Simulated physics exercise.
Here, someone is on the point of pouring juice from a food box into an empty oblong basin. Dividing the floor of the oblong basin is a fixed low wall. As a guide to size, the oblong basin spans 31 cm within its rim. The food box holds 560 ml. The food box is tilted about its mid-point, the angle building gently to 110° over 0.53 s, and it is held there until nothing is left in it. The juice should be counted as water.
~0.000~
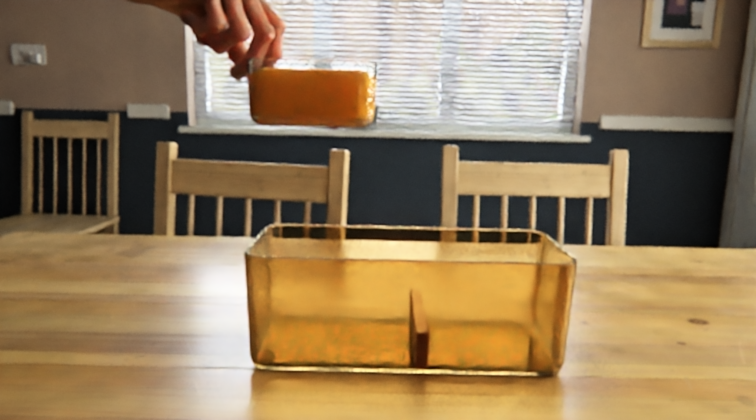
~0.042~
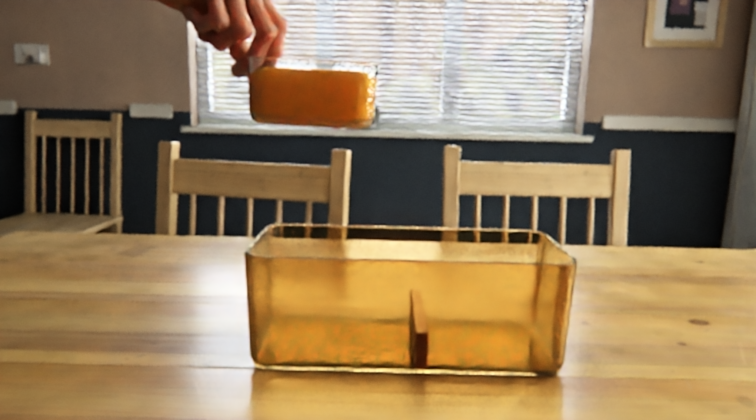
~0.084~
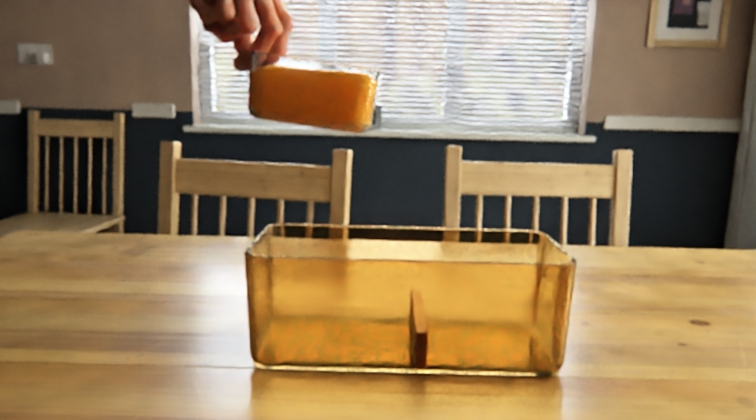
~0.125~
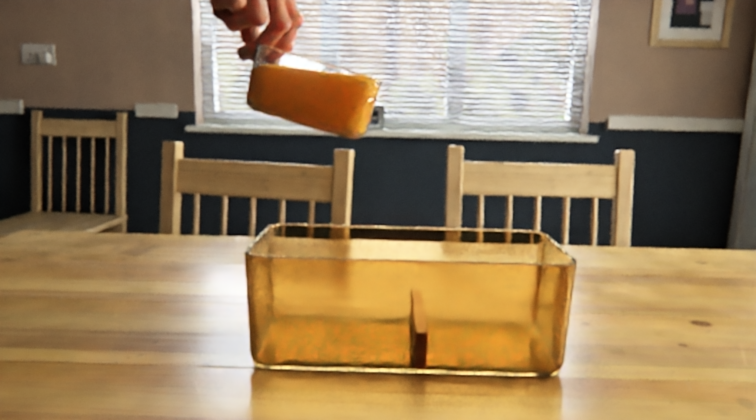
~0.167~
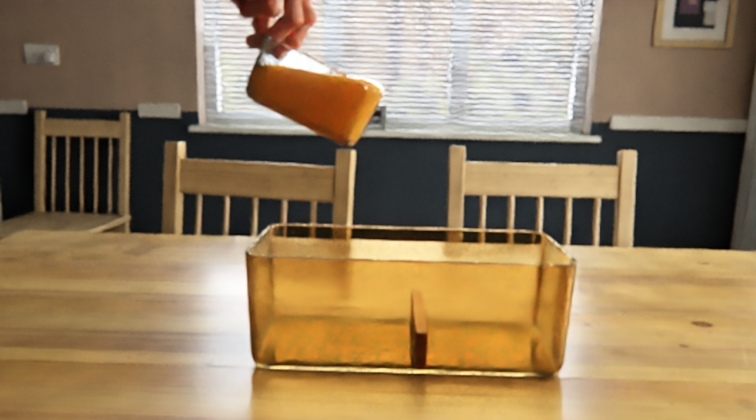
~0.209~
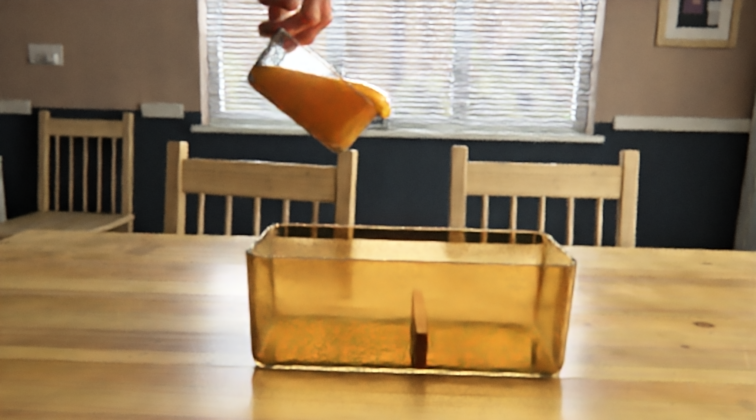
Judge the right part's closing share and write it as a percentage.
I would judge it at 54 per cent.
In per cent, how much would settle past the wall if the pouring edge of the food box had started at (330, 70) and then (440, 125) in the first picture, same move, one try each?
Roughly 10 per cent the first time and 80 per cent the second.
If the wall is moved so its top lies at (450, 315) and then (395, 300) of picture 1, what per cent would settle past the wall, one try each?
Around 15 and 75 percent, in that order.
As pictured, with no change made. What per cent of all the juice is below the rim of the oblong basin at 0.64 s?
I reckon close to 90 per cent.
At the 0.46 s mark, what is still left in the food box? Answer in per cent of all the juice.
Some 10 % of it is still there.
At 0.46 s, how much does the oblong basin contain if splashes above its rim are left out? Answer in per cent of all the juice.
I'd put it near 40 percent.
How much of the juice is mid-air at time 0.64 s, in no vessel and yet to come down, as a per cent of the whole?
Something like 6 per cent is in the air then.
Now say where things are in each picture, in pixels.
It leans 0°; its right rim is at (376, 67); the juice meets the walls at (261, 72) and (374, 74); the oblong basin's rim runs from (257, 241) to (559, 248); the wall's top is at (419, 310), in the first frame.
It leans 2°; its right rim is at (377, 69); the juice meets the walls at (262, 71) and (374, 75), in the second frame.
It leans 7°; its right rim is at (378, 74); the juice meets the walls at (264, 70) and (376, 77), in the third frame.
It leans 15°; its right rim is at (380, 83); the juice meets the walls at (265, 69) and (379, 80), in the fourth frame.
It leans 25°; its right rim is at (381, 96); the juice meets the walls at (265, 70) and (379, 88); 3 per cent is over the edge, in the fifth frame.
It leans 37°; its right rim is at (379, 109); the juice meets the walls at (263, 70) and (373, 93); 9 per cent is over the edge, in the sixth frame.
Then, 0.46 s in, the tilt is 105° and 10 per cent is still to pour, 5 is left of the wall and 36 right of it.
Then, 0.64 s in, the tilt is 110° and 1 per cent is still to pour, 33 is left of the wall and 57 right of it.
Then, 0.82 s in, the tilt is 110° and 0 per cent is still to pour, 39 is left of the wall and 54 right of it.
Then, 1.03 s in, the tilt is 110° and 0 per cent is still to pour, 40 is left of the wall and 54 right of it.
Finally, 40 per cent lies left of the wall, 54 right of it and 5 outside.
